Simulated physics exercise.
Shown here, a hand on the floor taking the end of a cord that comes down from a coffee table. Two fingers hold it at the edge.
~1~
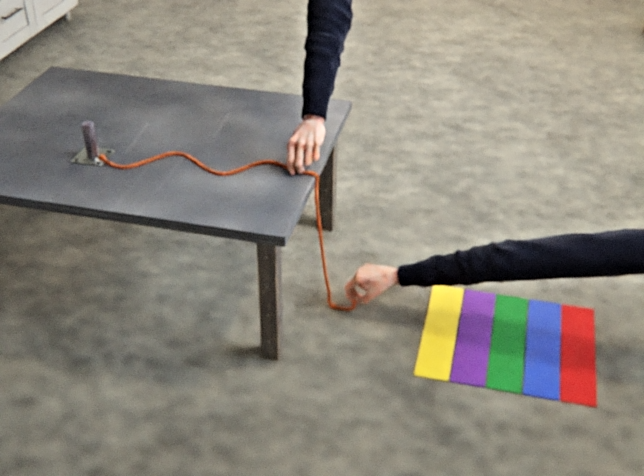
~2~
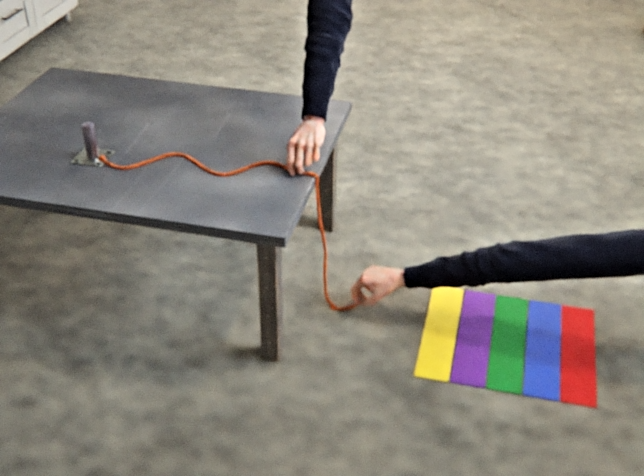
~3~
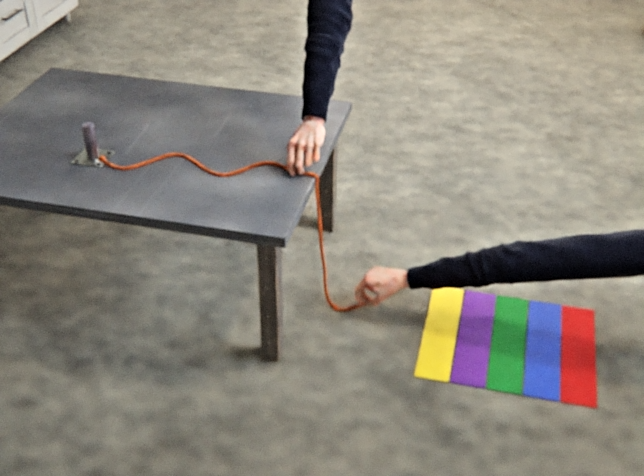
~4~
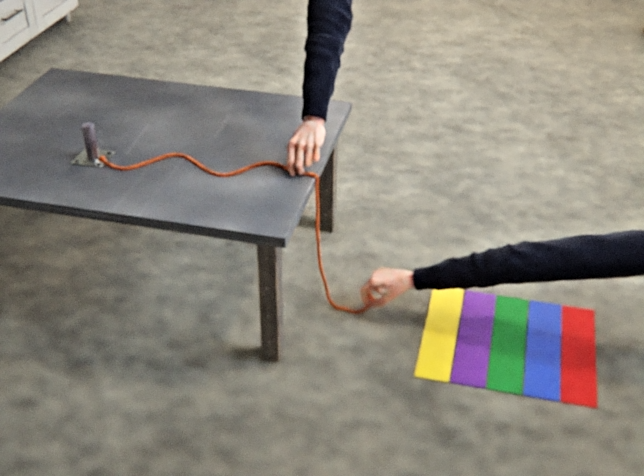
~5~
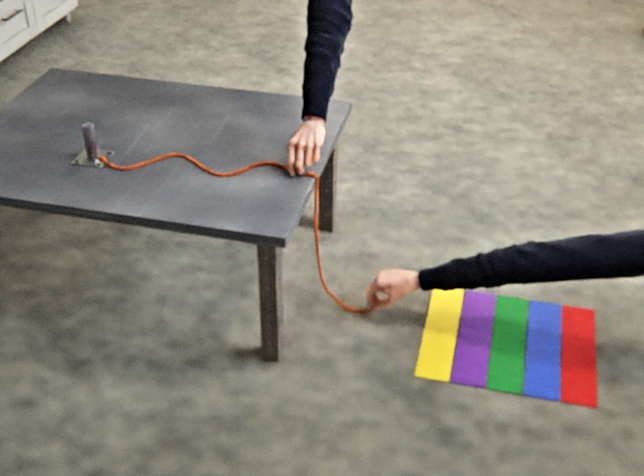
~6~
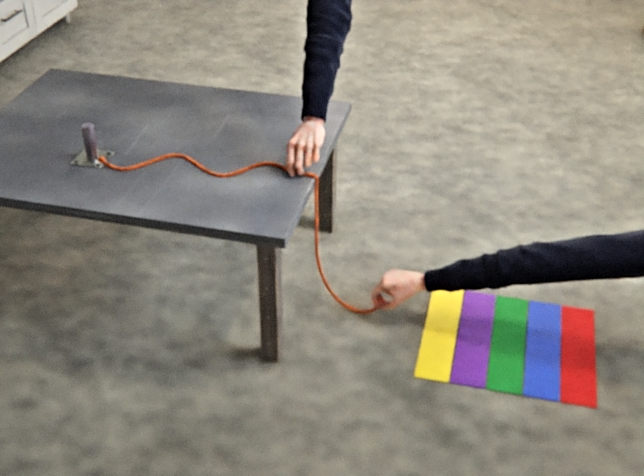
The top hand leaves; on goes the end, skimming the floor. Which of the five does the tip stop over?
The end stops over the green strip.
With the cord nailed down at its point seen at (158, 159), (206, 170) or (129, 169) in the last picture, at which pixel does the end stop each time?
About (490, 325), (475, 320) and (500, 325).
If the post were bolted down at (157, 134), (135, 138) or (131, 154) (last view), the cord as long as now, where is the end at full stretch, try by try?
Try by try, around (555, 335), (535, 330) and (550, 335).
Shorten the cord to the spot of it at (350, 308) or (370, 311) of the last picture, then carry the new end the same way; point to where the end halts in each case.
Near (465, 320) and (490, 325).
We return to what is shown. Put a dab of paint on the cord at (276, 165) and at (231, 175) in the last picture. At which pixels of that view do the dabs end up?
They go to (313, 179) and to (262, 173).
Early on, end near (455, 318); over yellow.
Midway, end near (489, 324); over purple.
At the end of the slack, end near (509, 327); over green. It gets as far as the green strip.
